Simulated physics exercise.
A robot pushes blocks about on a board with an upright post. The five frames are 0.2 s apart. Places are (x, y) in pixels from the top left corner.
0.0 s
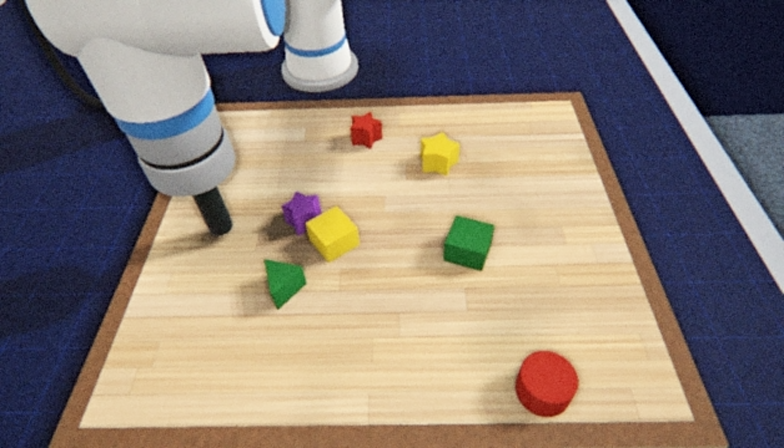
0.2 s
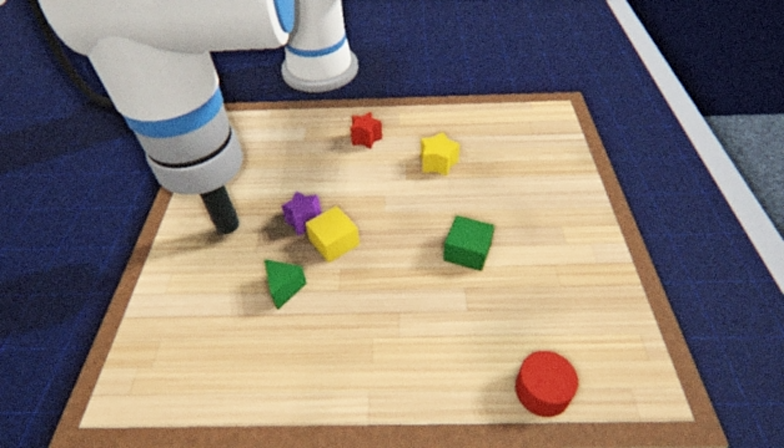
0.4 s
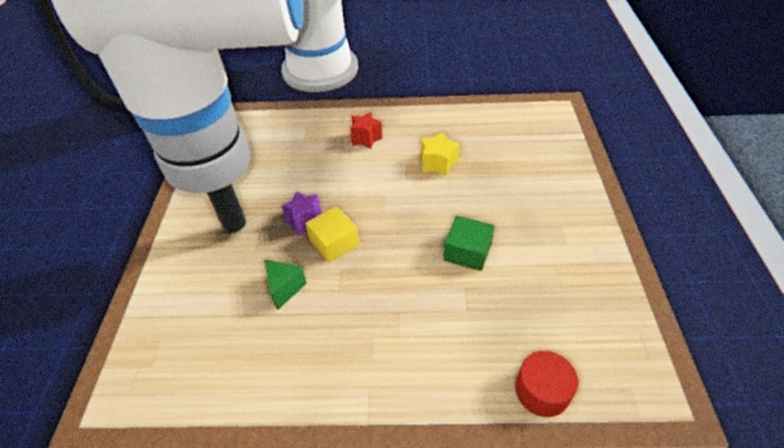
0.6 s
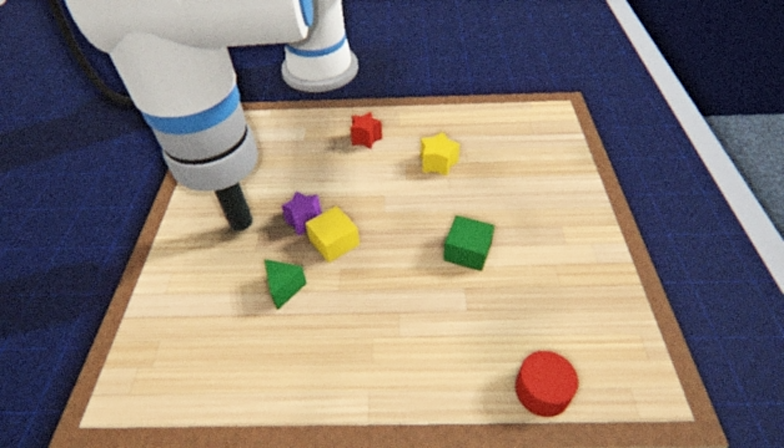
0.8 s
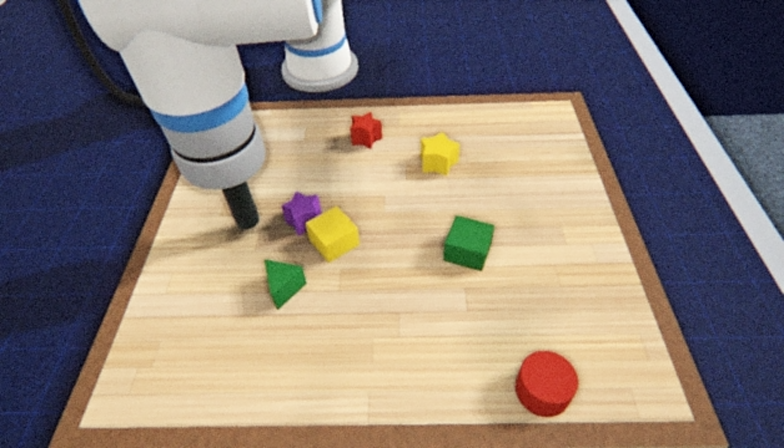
Robot arm with a black post inching right across a wooden board toward a purple star, coloured blocks all staying still.
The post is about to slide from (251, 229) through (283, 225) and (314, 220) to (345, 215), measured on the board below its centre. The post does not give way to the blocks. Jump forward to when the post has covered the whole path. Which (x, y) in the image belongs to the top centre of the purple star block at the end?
Its top middle: (365, 188).
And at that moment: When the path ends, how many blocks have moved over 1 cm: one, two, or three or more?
When the path ends, I think you'll find one block out of place by more than 1 cm.
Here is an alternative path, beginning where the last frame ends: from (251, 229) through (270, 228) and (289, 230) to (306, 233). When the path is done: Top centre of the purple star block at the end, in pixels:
Its top middle is near (319, 200).
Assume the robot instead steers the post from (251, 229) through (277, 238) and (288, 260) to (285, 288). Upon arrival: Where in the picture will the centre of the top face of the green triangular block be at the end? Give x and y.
The top centre is at (278, 294).
The first path, step by step. One third of the way, post at (280, 218); purple star block at (309, 203).
Two thirds of the way, post at (314, 213); purple star block at (335, 195), turned 15° clockwise; yellow square block at (334, 226).
At the end, post at (344, 207); green triangular block in place; purple star block at (365, 188), turned 10° clockwise; yellow square block at (334, 226).
